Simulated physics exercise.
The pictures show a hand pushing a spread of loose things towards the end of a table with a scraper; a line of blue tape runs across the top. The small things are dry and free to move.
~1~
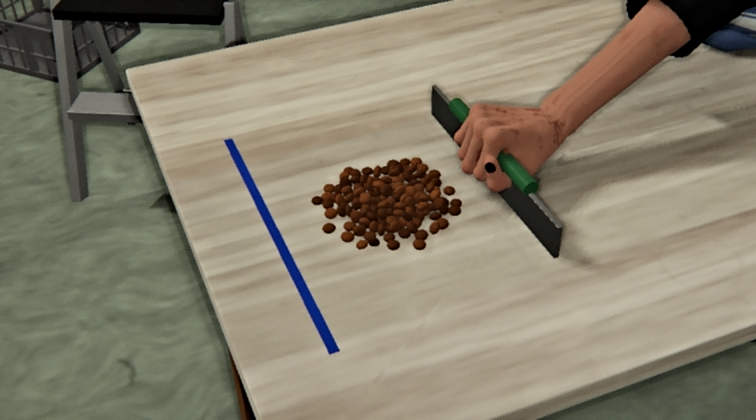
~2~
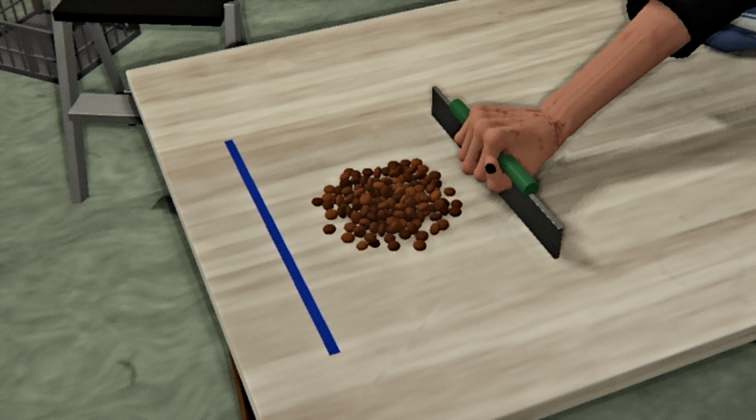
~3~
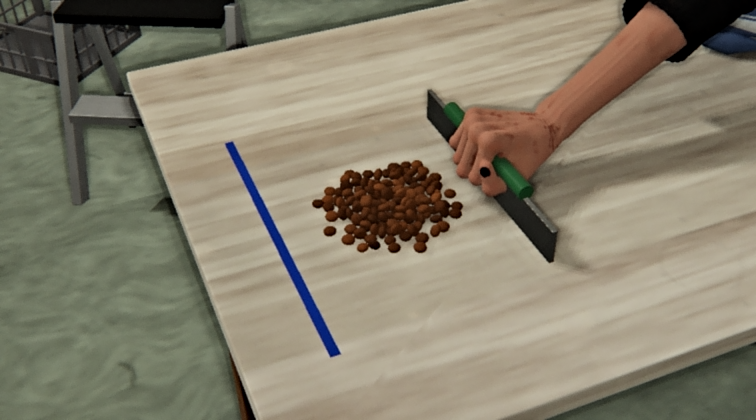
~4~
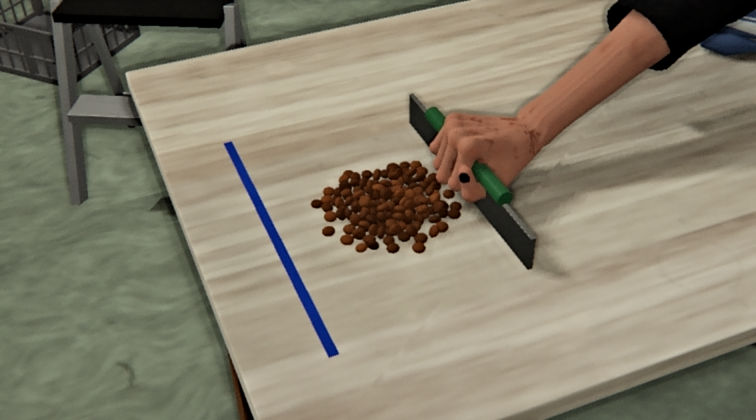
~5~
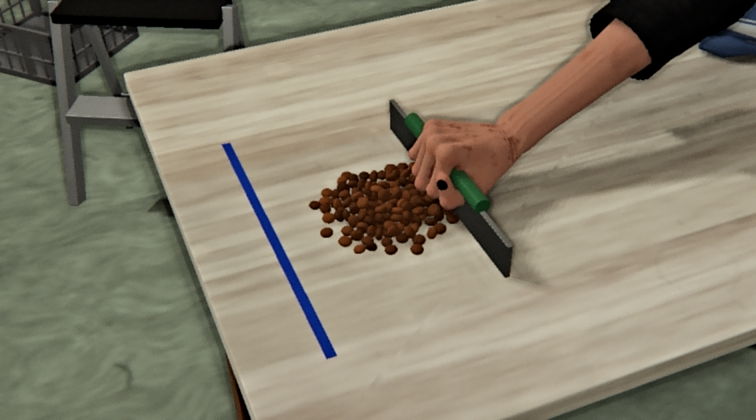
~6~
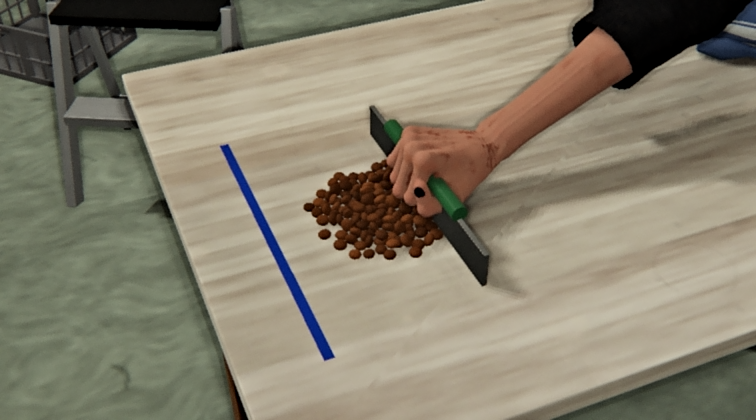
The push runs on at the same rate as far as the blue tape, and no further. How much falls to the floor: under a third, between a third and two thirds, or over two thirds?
Lost: Under a third of the heap.
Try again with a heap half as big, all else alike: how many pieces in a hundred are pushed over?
It comes to 0 per cent or so.
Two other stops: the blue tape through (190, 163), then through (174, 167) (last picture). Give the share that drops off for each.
In turn 70 and 90 in a hundred.
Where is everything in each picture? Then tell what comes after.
The first picture shows scraper at (548, 230), at rest; blue tape at (232, 148), about a palm's width from the edge; edge at (198, 259); the heap at (384, 202), bits of dog kibble.
The second picture shows scraper at (549, 231), at rest.
The third picture shows scraper at (543, 234); the heap at (385, 205).
The fourth picture shows scraper at (522, 241).
The fifth picture shows scraper at (499, 249); the heap at (382, 206), a stray few pushed along.
The sixth picture shows scraper at (476, 257); blue tape at (228, 154); edge at (193, 264); the heap at (374, 210), about two thirds pushed along.
Soon, scraper still moving, near (342, 193); heap all on the table, its front near (248, 239).
A while on, scraper stopped at the blue tape; heap a small part over the edge.
Finally, scraper stopped at the blue tape; heap a small part over the edge.
